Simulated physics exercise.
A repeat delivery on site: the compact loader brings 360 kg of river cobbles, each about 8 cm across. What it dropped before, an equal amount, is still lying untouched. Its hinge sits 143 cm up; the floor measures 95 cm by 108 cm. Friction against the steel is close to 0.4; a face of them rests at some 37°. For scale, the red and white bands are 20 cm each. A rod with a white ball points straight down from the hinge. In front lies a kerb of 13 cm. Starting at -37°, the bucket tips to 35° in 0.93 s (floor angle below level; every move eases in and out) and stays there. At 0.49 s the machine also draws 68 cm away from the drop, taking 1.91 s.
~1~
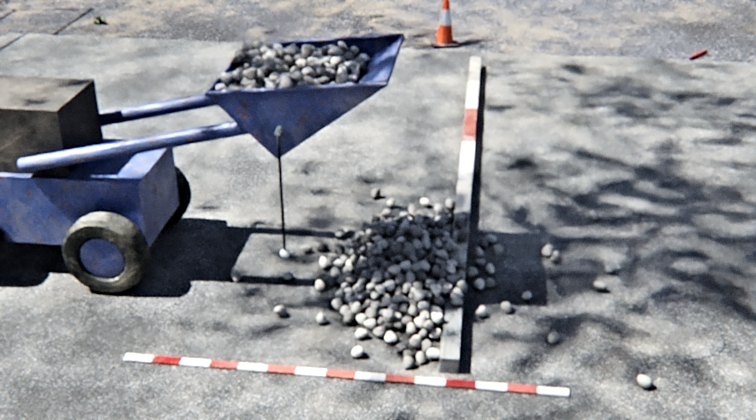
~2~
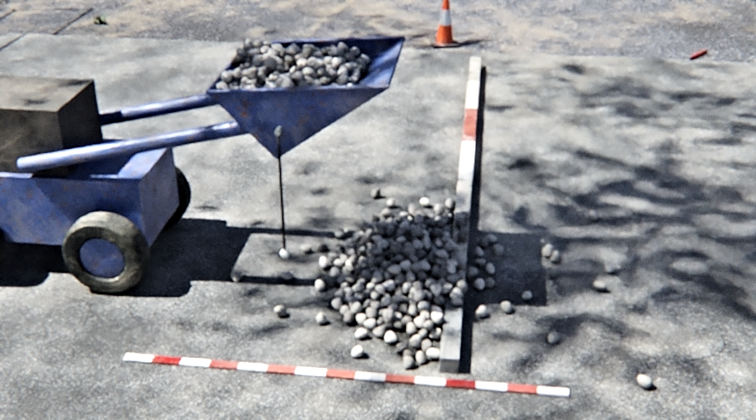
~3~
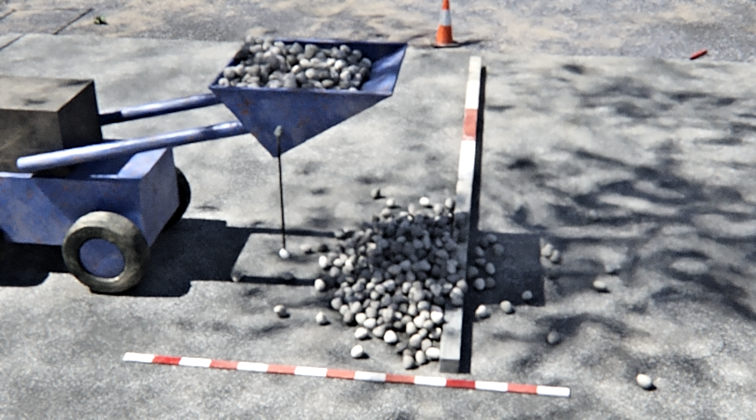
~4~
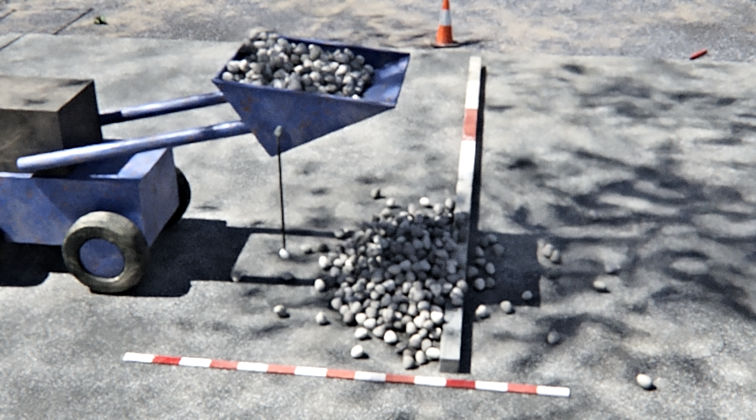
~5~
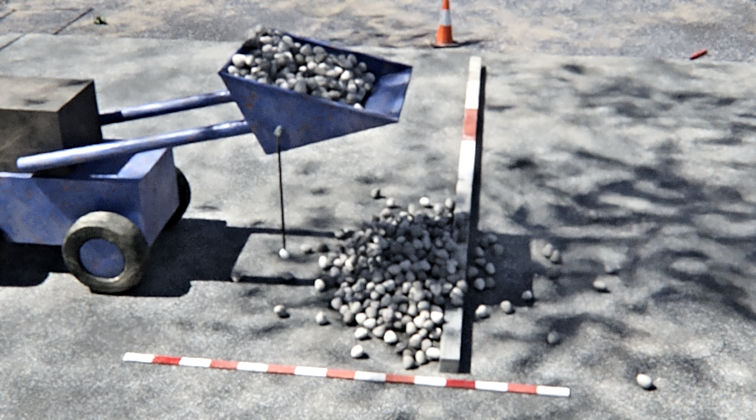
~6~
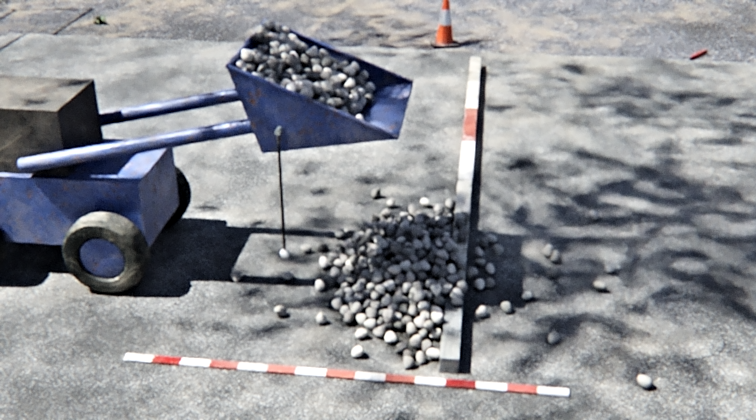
Blue loader slowly tilting its raised bucket of grey stones forward beside a pile of stones against a kerb on sunlit pavement.
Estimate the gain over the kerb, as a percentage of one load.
Roughly 10 per cent of a load more.
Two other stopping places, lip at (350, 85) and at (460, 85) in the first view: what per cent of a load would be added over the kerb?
Near 0 per cent from the first place, 65 from the second.
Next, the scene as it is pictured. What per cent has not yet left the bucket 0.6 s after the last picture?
About 75 per cent.
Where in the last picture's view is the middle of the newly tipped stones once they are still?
Around (393, 253).
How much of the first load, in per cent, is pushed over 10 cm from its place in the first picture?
Roughly 10 per cent of them.
Then, 0.3 s after the last picture the floor is at 24°; in per cent of one load, 100 in the bucket, 96 on this side of the kerb, 4 over the kerb; the foremost stones are at (581, 280).
Then, 0.6 s after the last picture the floor is at 35°; in per cent of one load, 73 in the bucket, 122 on this side of the kerb, 4 over the kerb; the foremost stones are at (581, 280).
Then, 2.5 s after the last picture the floor is at 35°; in per cent of one load, 0 in the bucket, 186 on this side of the kerb, 14 over the kerb; the foremost stones are at (599, 296).
Then, 5.0 s after the last picture the floor is at 35°; in per cent of one load, 0 in the bucket, 186 on this side of the kerb, 14 over the kerb; the foremost stones are at (599, 296). Net gain over the kerb, 10.
